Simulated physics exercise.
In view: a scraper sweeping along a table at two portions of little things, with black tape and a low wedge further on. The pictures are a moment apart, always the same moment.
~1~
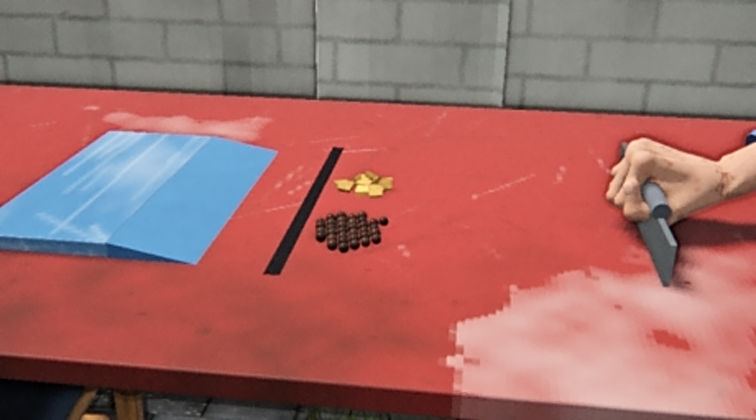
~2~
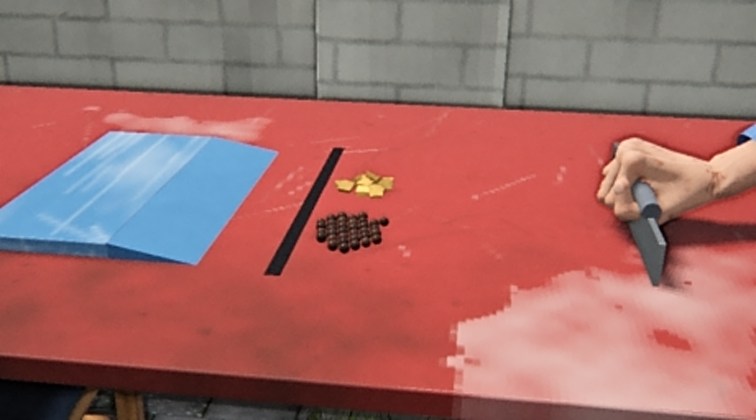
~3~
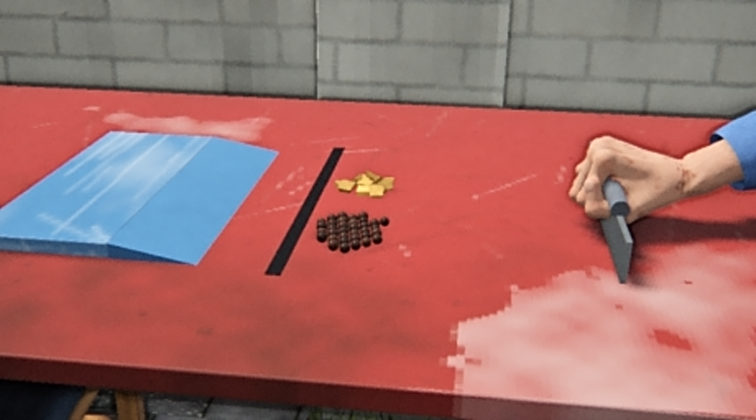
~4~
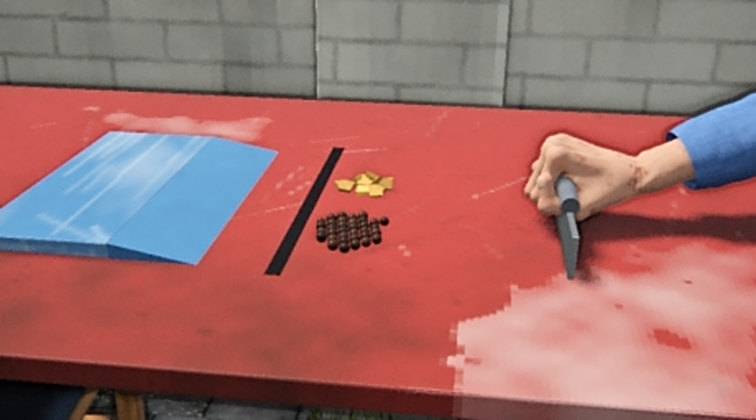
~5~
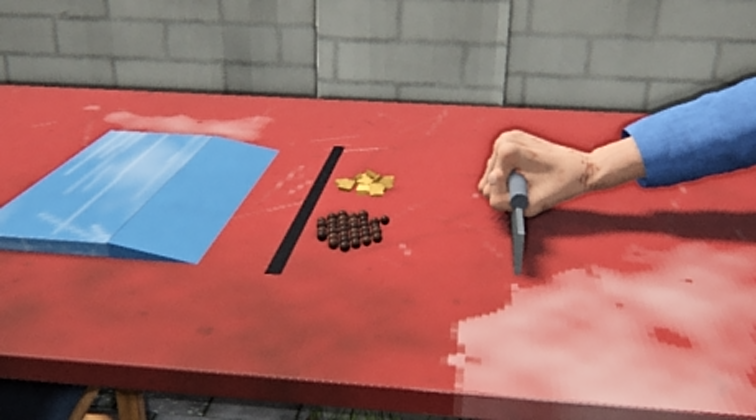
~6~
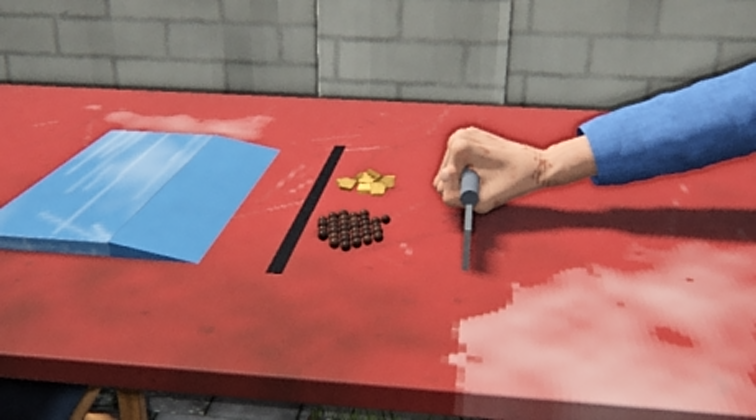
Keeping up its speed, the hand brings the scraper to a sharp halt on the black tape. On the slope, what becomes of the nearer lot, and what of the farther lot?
In the end, the nearer lot gets some over the top; the farther lot stays below the top.
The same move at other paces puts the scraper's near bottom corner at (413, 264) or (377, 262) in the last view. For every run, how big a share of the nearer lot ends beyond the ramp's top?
Lab note: Share about 100 per cent at the first pace, 100 per cent at the second.
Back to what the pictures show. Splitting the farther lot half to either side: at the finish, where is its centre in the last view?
Its middle ends up near (241, 173).
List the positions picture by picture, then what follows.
Scraper (666, 255), at rest; black tape (336, 152); top of the ramp (115, 234); nearer lot (353, 229), some chocolate balls; farther lot (365, 184), a few cereal squares, in the first picture.
Scraper (655, 254); farther lot (365, 185), in the second picture.
Scraper (623, 252); nearer lot (354, 229), in the third picture.
Scraper (571, 248); farther lot (365, 184), in the fourth picture.
Scraper (519, 243); nearer lot (354, 228), in the fifth picture.
Scraper (467, 239); black tape (338, 151); top of the ramp (117, 233); nearer lot (355, 227); farther lot (367, 182), in the sixth picture.
Then, 0.13 s later than the last frame, scraper still moving, near (370, 168); nearer lot every one short of the ramp; farther lot every one short of the ramp.
Then, 0.27 s later than the last frame, scraper stopped at the black tape; nearer lot about a tenth on the ramp, the larger part short of the ramp; farther lot roughly a quarter on the ramp, the larger part short of the ramp.
Then, 0.55 s later than the last frame, scraper stopped at the black tape; nearer lot the larger part past the top, about a tenth on the ramp; farther lot the larger part on the ramp, roughly a quarter short of the ramp.
When it is over, scraper stopped at the black tape; nearer lot every one past the top; farther lot not one past the top, the larger part on the ramp, roughly a quarter short of the ramp.
